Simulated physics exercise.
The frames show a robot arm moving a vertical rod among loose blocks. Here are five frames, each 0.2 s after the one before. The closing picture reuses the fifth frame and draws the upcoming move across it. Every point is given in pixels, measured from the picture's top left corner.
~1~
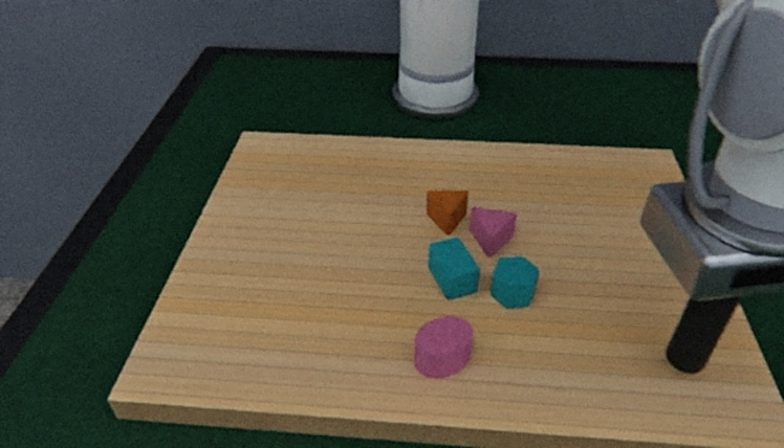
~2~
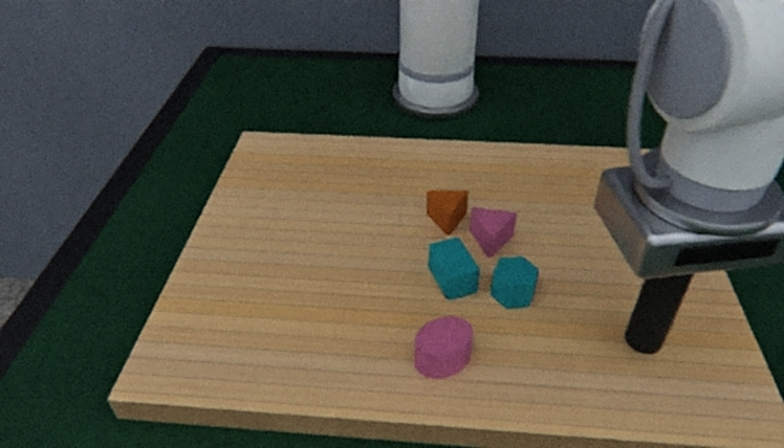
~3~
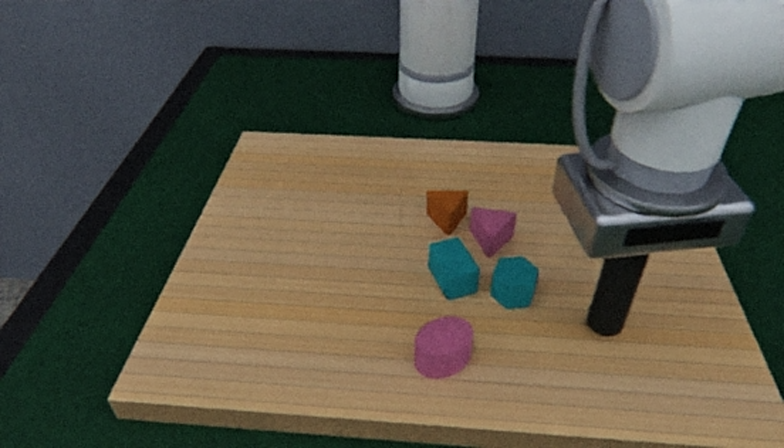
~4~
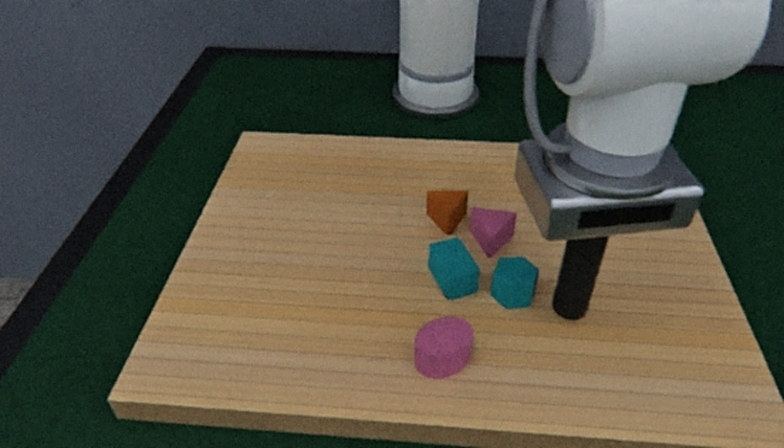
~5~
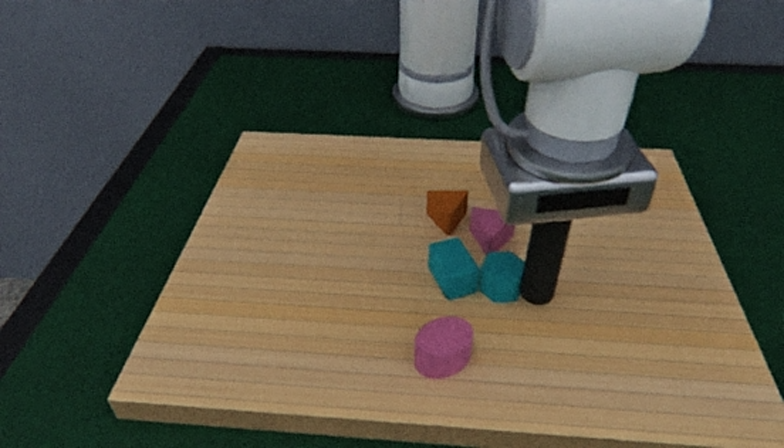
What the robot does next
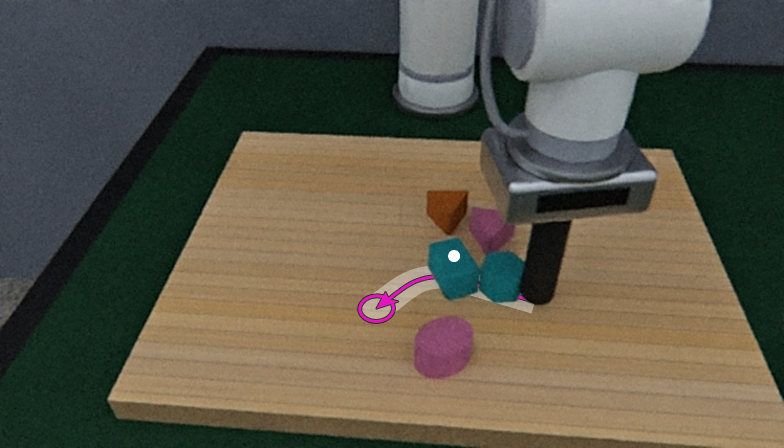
A robot arm moves its black rod left across the board and nudges a turquoise block.
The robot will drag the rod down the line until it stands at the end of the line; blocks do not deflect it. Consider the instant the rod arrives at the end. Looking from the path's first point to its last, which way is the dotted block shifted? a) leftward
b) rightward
(b)
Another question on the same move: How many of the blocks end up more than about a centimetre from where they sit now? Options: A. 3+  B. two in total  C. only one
That would be B.
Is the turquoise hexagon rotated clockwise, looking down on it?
I believe so.
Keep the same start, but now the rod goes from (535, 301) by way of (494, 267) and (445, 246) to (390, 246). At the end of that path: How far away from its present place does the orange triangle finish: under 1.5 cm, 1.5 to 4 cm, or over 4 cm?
Distance: Below 1.5 cm.
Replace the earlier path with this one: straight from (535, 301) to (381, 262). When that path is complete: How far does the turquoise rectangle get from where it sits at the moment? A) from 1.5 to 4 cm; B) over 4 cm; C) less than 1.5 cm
B (over 4 cm)
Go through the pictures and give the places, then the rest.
In the first frame, lower end of the rod (685, 359), tops of blocks, turquoise rectangle (454, 256), pink triangle (494, 218), turquoise hexagon (516, 270).
In the second frame, rod (643, 340), blocks as before.
In the third frame, rod (605, 323), blocks as before.
In the fourth frame, rod (569, 307), blocks as before.
In the fifth frame, rod (537, 293), turquoise rectangle (454, 256), pink triangle (494, 218), turquoise hexagon (504, 265).
The drawn path runs from (535, 301) via (477, 285) and (421, 279), ending at (377, 308); the dot is on the turquoise rectangle.
On the path given first. One third of the way, rod (477, 276); turquoise rectangle (414, 249); turquoise hexagon (450, 245), turned 20° clockwise.
Two thirds of the way, rod (420, 271); turquoise rectangle (364, 241); turquoise hexagon (400, 237), turned 25° clockwise.
At the end, rod (376, 300); turquoise rectangle (362, 240); pink triangle not moved; turquoise hexagon (399, 237), turned 30° clockwise.
